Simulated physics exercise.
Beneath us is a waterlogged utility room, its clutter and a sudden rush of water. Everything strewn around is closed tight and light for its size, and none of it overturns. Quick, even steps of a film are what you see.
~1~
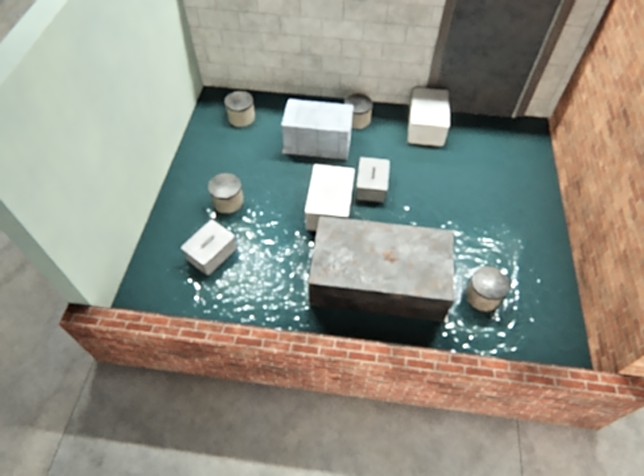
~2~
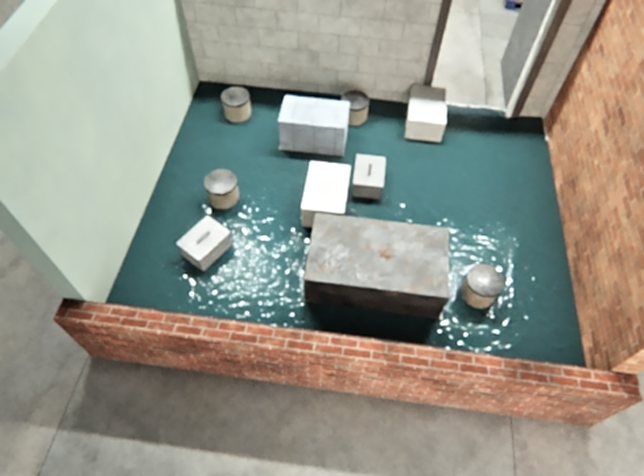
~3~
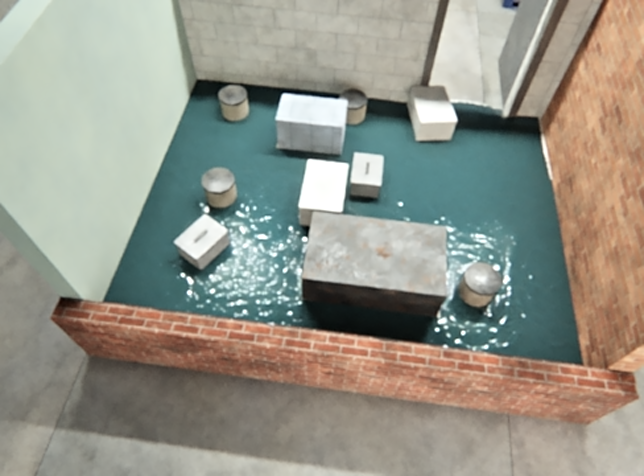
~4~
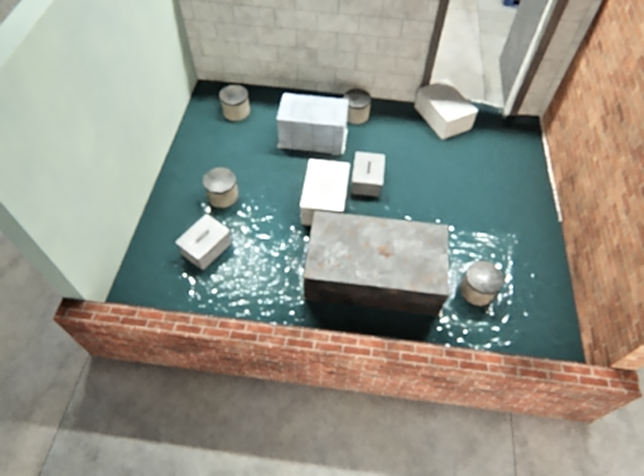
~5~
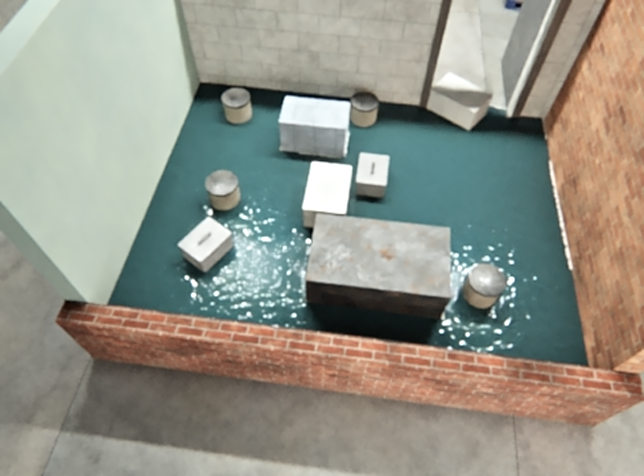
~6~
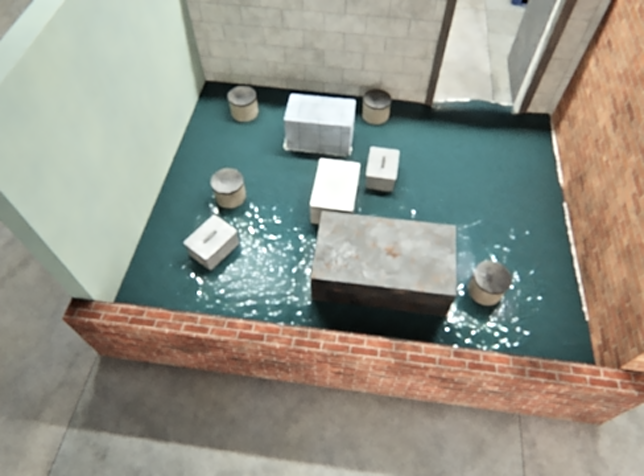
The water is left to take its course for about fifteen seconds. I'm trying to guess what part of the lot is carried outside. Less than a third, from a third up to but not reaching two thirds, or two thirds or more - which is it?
Go with the middle band.
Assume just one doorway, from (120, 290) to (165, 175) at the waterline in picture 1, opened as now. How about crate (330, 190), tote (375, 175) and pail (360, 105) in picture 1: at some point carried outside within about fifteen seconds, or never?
Taking them one after another, flushed away, then flushed away, then flushed away.
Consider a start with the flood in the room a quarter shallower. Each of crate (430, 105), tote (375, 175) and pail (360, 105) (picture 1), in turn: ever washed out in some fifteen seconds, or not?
Escapes, then escapes, then escapes.
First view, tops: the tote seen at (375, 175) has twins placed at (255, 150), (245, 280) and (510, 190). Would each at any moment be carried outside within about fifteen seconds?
Taken in the given order, the three: Doesn't escape, doesn't escape and exits at some point.
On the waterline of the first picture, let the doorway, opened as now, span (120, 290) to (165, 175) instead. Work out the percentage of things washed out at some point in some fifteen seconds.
I'd call it 80 per cent.
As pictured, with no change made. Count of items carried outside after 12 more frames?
I count 2 altogether.
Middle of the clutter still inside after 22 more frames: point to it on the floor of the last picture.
What remains is centred near (372, 175).
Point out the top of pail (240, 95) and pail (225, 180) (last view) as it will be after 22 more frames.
Near (363, 94) and (283, 158).
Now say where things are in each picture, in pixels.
The first frame shows a pail at (359, 103) floats; a tote at (374, 173), afloat; 0 of 8 have shifted.
The second frame shows a pail at (355, 100) floats; a tote at (370, 170) floats; 0 of 8 have shifted.
The third frame shows a pail at (353, 98), afloat; a tote at (367, 169) floats; 1 of 8 have shifted.
The fourth frame shows a pail at (357, 98), afloat, close to its start; a tote at (369, 168), afloat; 1 of 8 have shifted.
The fifth frame shows a pail at (365, 101) floats, close to its start; a tote at (373, 169) floats, close to its start; 2 of 8 have shifted.
The sixth frame shows a pail at (377, 98), afloat, close to its start; a tote at (383, 163), afloat, close to its start; 3 of 8 have shifted.
A moment on, 1 of 8 are out; 7 afloat.
Next, 2 of 8 are out; 6 afloat.
Later, 3 of 8 are out; 5 afloat.
In the end, 5 of 8 are out; 3 afloat.
